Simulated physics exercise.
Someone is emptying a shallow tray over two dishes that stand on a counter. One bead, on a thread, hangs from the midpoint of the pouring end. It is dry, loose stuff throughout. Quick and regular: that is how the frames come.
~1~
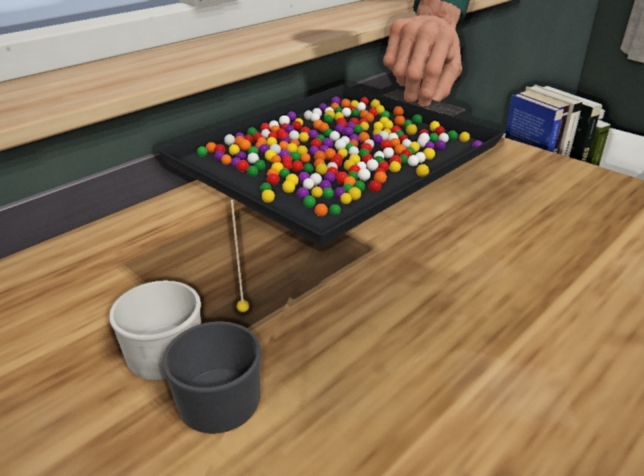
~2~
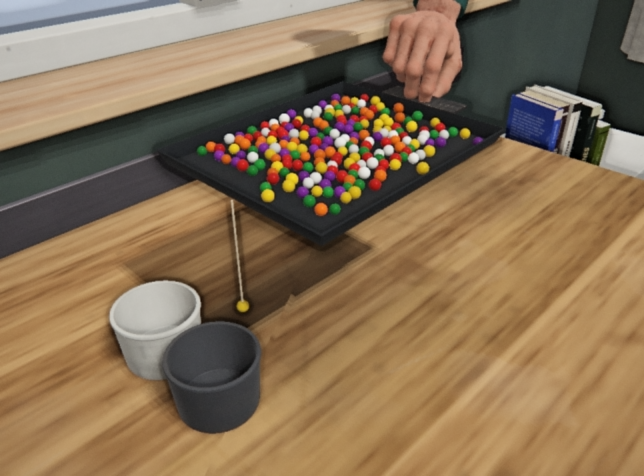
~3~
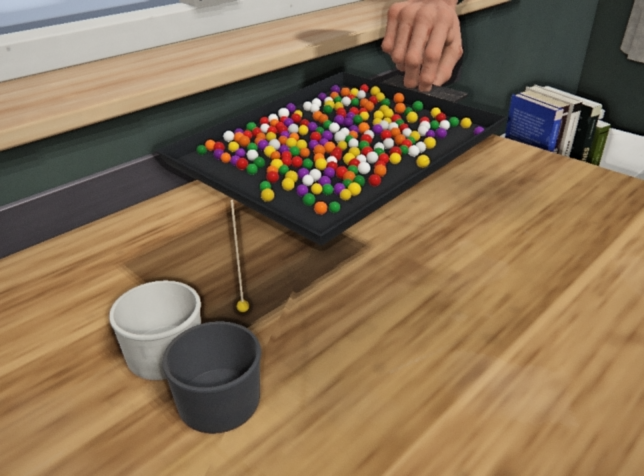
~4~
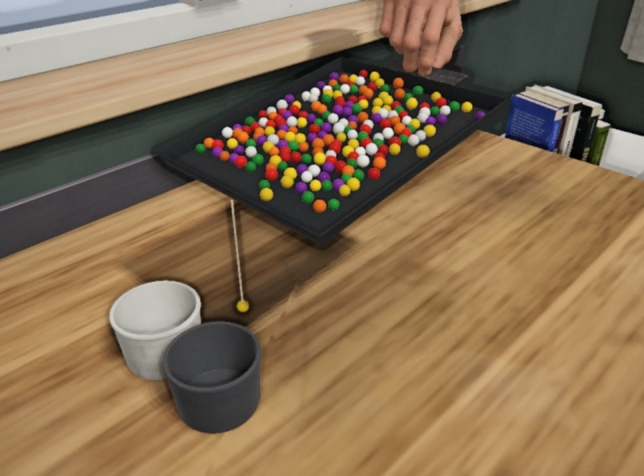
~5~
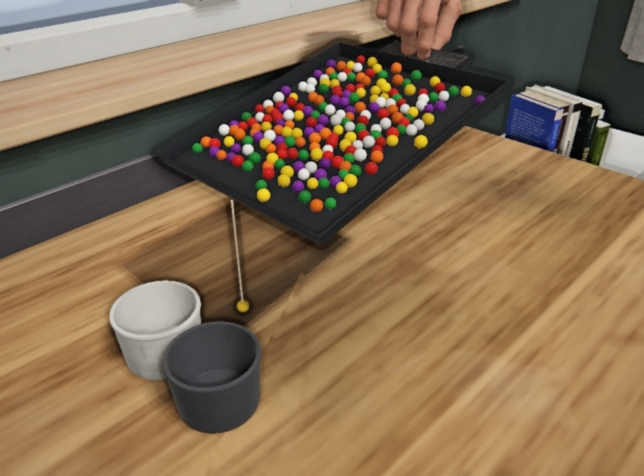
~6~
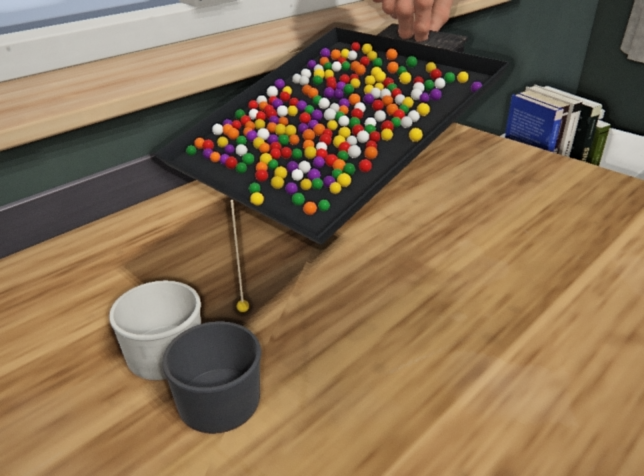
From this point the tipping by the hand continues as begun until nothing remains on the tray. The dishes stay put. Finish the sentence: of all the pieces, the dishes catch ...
... most of them.
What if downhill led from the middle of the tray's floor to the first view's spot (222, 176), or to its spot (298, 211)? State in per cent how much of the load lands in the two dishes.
Roughly 60 per cent, and 10 per cent.
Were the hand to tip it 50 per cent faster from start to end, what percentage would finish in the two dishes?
That works out at some 50 per cent.
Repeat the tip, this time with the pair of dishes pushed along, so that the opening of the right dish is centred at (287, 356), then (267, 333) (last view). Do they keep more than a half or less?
For the two tries in order: Not as much as half, not as much as half.
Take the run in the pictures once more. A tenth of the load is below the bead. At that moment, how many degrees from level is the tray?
Reading: Some 50°.
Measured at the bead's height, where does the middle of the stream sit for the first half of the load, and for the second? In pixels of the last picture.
It passes near (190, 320) first and then near (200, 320).
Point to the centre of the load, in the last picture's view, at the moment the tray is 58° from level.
Around (211, 196).
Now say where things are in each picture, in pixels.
Corners of the pouring end near (166, 149) and (321, 229), level; middle of the load near (340, 145), round plastic beads; left dish near (123, 347); right dish near (177, 398); bead on its thread near (243, 306), in the first picture.
Corners of the pouring end near (165, 149) and (321, 229), level; middle of the load near (340, 143), in the second picture.
Corners of the pouring end near (165, 150) and (321, 229), tipped barely, level across its low end; middle of the load near (340, 137), in the third picture.
Corners of the pouring end near (164, 151) and (319, 229), tipped a little, level across its low end; middle of the load near (339, 128), in the fourth picture.
Corners of the pouring end near (163, 151) and (318, 230), tipped a little, level across its low end; middle of the load near (336, 120), in the fifth picture.
Corners of the pouring end near (162, 152) and (317, 230), tipped clearly, level across its low end; middle of the load near (330, 115), all but a few on the move; left dish near (123, 347); right dish near (177, 398), in the sixth picture.
Shortly afterwards, tray tipped steeply; near half on the tray; a little in the right dish; a little in the left dish; a little outside both; near a quarter in the air.
Next, tray tipped right over; near a third in the right dish; near a third in the left dish; near a quarter outside both; a little in the air.
Some moments later, tray tipped past a quarter turn; near a third in the right dish; near a third in the left dish; near a quarter outside both.
In the end, tray tipped past a quarter turn; near a third in the right dish; near a third in the left dish; near a quarter outside both.
